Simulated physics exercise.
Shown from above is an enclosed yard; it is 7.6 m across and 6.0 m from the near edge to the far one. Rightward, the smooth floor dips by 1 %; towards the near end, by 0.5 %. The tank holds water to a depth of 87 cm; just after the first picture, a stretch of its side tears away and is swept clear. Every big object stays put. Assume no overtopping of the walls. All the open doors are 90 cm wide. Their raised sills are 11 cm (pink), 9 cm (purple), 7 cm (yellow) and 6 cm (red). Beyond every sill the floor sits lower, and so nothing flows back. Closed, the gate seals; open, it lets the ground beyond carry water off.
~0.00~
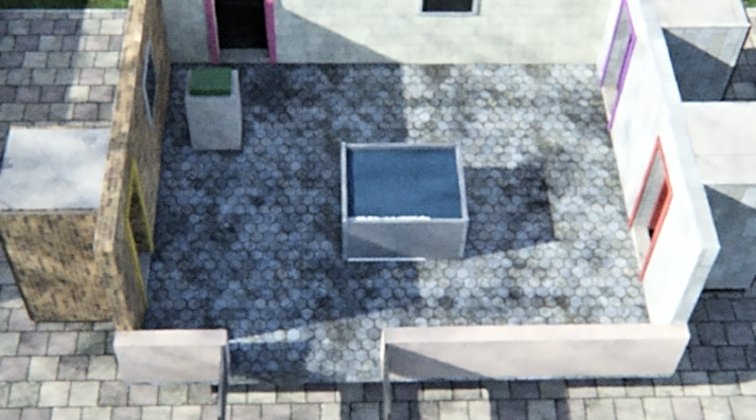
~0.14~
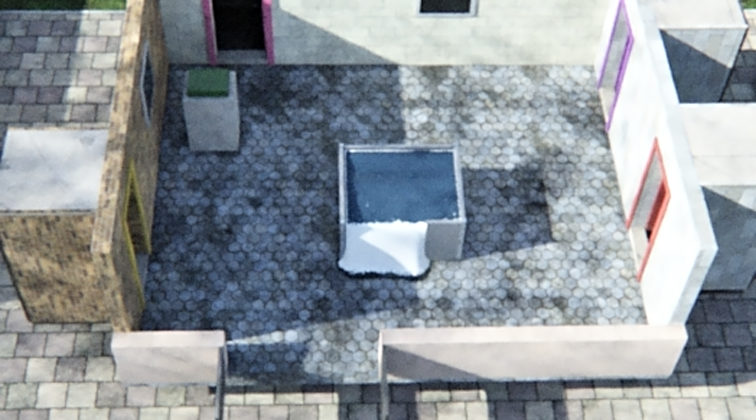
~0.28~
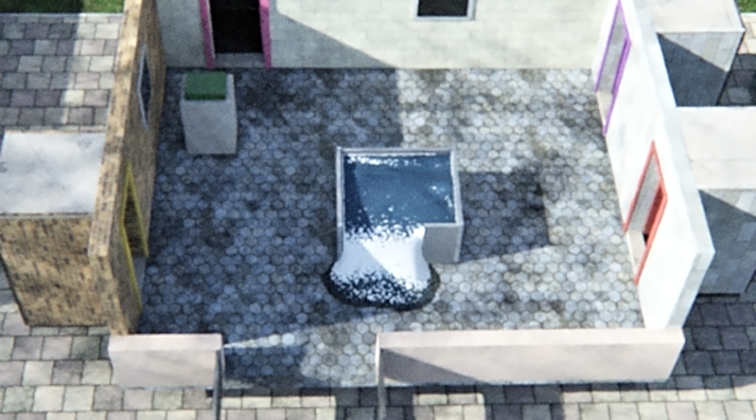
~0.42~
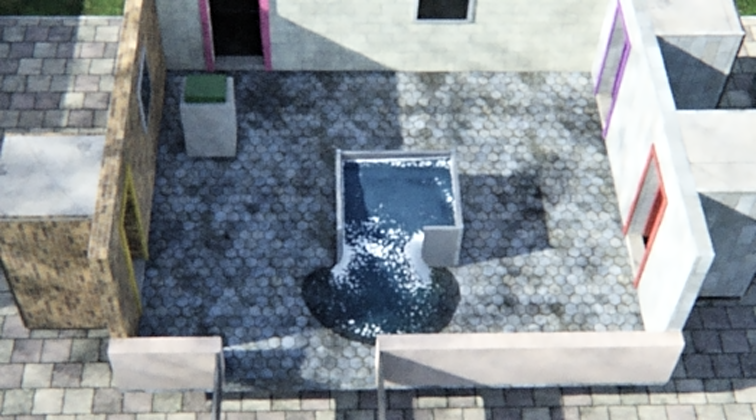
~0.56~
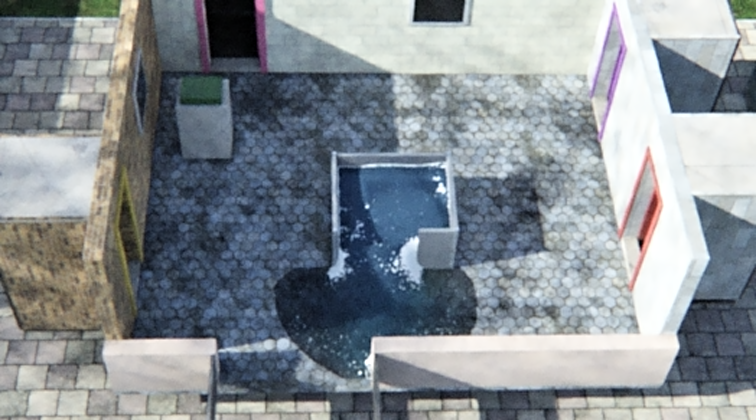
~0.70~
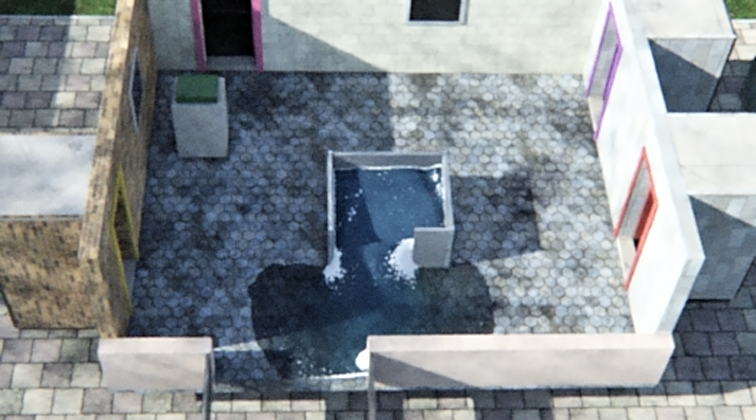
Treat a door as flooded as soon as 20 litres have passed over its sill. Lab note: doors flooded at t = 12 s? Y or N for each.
In order: Pink door: The inflow ends up lower than the cap; purple door: The inflow ends up lower than the cap; yellow door: The inflow ends up lower than the cap; red door: The inflow ends up higher than the cap.
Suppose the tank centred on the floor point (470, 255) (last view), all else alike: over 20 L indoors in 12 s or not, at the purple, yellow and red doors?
Compared with that limit, purple falls short, yellow overshoots and red overshoots.
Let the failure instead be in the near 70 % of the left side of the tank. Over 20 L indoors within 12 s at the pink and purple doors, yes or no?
Door pink stays within, door purple stays within.
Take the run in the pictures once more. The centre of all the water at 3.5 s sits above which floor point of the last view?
Roughly (440, 283).
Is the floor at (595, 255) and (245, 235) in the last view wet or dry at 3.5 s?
Soaked, untouched.
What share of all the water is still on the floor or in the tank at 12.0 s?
Some 44 out of every hundred parts.
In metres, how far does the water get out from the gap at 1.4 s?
Distance: Approx. 3.8 m.
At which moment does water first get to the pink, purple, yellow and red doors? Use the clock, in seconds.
Pink not in the 12 s, purple 3.6 s, yellow 2.8 s, red 2.2 s.
After 1.4 s water covers 15 % of the floor and is deepest (44 cm) near (386, 363); pink door not reached, purple door not reached, yellow door not reached, red door not reached.
After 2.2 s water covers 25 % of the floor and is deepest (30 cm) near (640, 362); pink door not reached, purple door not reached, yellow door not reached, red door not reached.
After 3.5 s water covers 30 % of the floor and is deepest (20 cm) near (628, 362); pink door not reached, purple door not reached, yellow door 2 cm at the sill, 0 L in, red door 11 cm at the sill, 15 L in.
After 7.0 s water covers 50 % of the floor and is deepest (10 cm) near (576, 97); pink door not reached, purple door 4 cm at the sill, 0 L in, yellow door 1 cm at the sill, 0 L in, red door 7 cm at the sill, 34 L in.
After 12.0 s water covers 65 % of the floor and is deepest (6 cm) near (602, 175); pink door not reached, purple door 5 cm at the sill, 0 L in, yellow door 0 cm at the sill, 0 L in, red door 4 cm at the sill, 34 L in.
